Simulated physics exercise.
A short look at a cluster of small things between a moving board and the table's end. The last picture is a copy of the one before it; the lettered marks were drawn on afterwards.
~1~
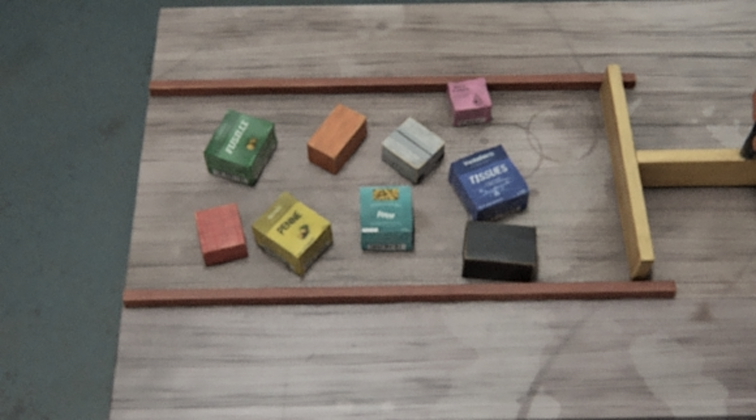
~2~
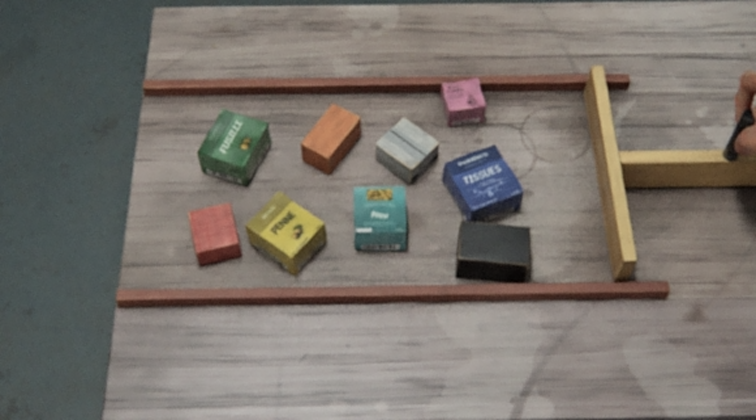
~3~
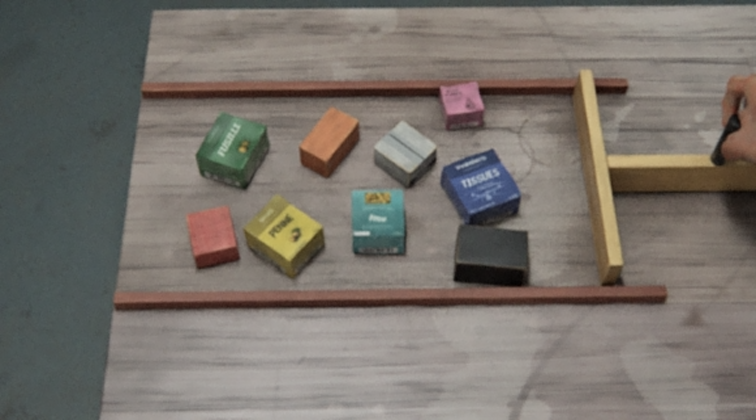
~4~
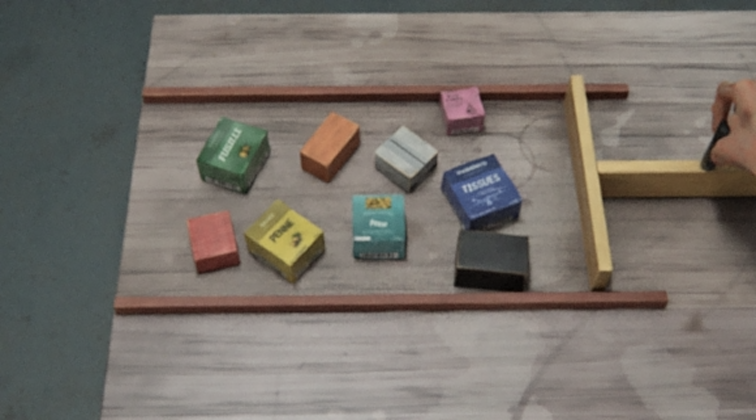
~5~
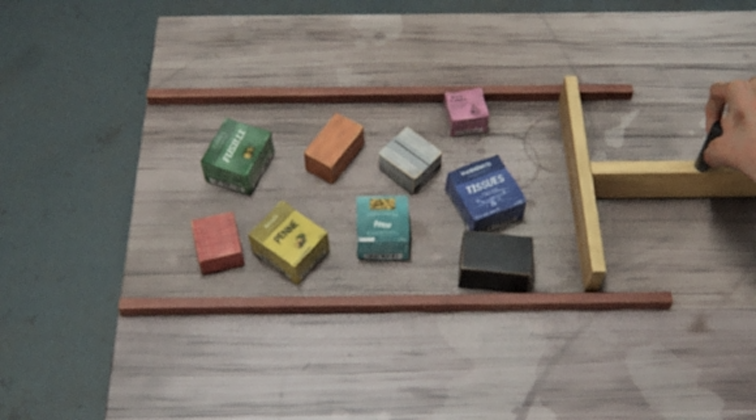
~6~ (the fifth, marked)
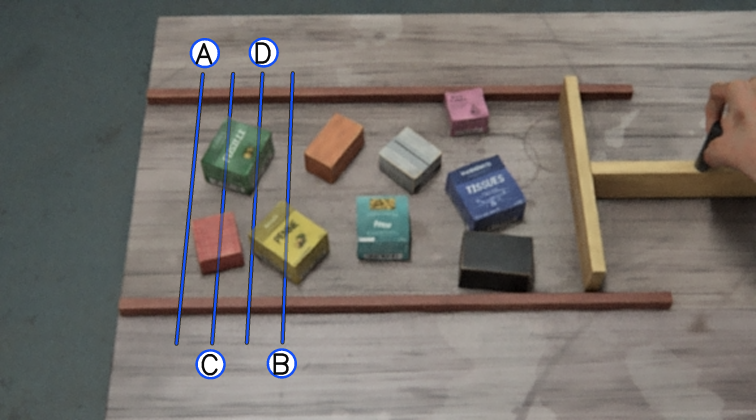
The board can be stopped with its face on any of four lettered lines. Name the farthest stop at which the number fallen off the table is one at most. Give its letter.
At B, and not beyond.
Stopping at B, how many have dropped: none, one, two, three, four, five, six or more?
One.
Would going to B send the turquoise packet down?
By then, no.
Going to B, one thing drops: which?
The red block goes over.
On the marked copy, A at (191, 198); B at (288, 197); C at (223, 197); D at (255, 197).
Taking B. A third of the way, board (479, 169); pink box (445, 113); black block (440, 265).
Two thirds of the way, board (373, 170); red block (157, 246); yellow packet (206, 255).
When it is over, board (291, 171); red block over the edge; yellow packet (129, 265); one fallen.
As for the rest, A drops five; C drops four; D drops three.
